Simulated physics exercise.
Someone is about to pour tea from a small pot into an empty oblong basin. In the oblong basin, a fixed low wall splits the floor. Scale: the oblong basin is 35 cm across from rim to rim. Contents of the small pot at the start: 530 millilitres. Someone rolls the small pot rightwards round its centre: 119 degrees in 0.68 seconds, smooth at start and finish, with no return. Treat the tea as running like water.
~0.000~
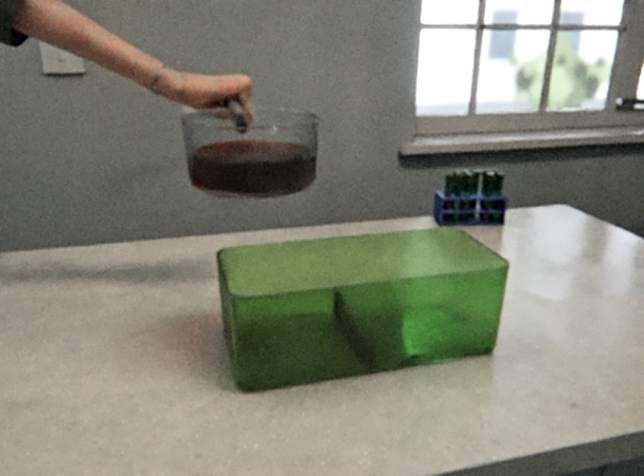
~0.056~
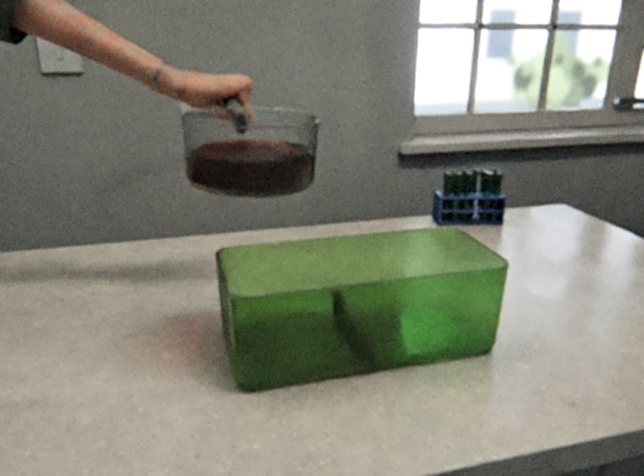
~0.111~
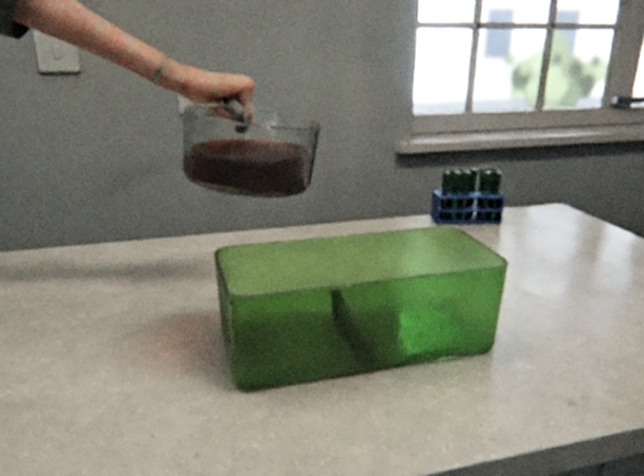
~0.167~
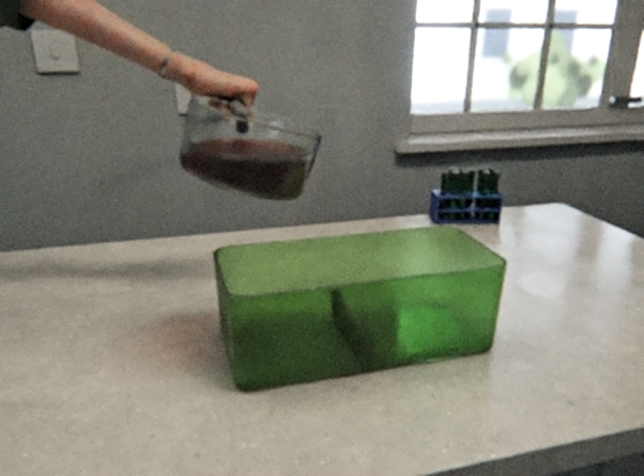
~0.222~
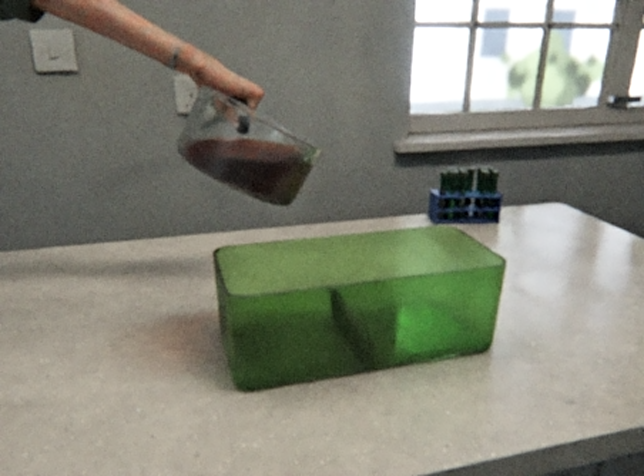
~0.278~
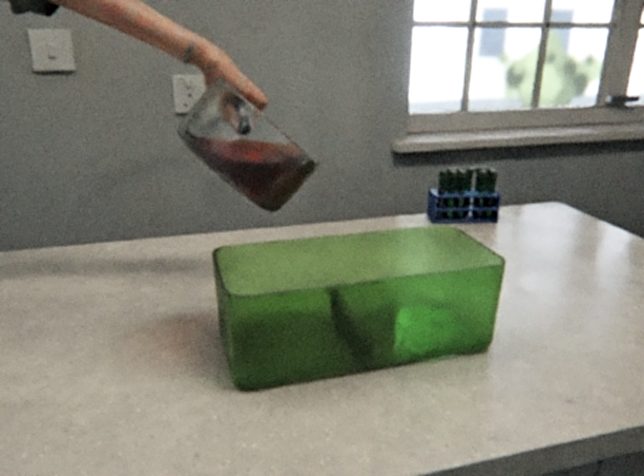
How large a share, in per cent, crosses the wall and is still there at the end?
A share of about 26 per cent.
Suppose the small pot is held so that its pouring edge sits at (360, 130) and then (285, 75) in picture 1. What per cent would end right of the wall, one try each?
The first try gives around 70 percent, the second around 5 percent.
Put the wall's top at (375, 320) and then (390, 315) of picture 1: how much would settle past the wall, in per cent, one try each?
First try about 10 %, second try about 20 %.
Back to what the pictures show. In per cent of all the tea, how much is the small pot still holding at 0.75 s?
2 in a hundred, give or take.
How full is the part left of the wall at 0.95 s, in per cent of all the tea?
About 72 percent.
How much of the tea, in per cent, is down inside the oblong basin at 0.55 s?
46 %, roughly.
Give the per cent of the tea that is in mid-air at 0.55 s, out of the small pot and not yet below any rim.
About 36 per cent.
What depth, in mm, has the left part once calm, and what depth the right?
The left ends up at roughly 18 mm, with the right at roughly 6 mm.
After 0.55 s the tilt is 108° and 18 per cent is still to pour, 31 is left of the wall and 14 right of it.
After 0.75 s the tilt is 119° and 2 per cent is still to pour, 68 is left of the wall and 23 right of it.
After 0.95 s the tilt is 119° and 0 per cent is still to pour, 73 is left of the wall and 25 right of it.
After 1.18 s the tilt is 119° and 0 per cent is still to pour, 73 is left of the wall and 25 right of it.
In the end 73 per cent lies left of the wall, 26 right of it and 2 outside.
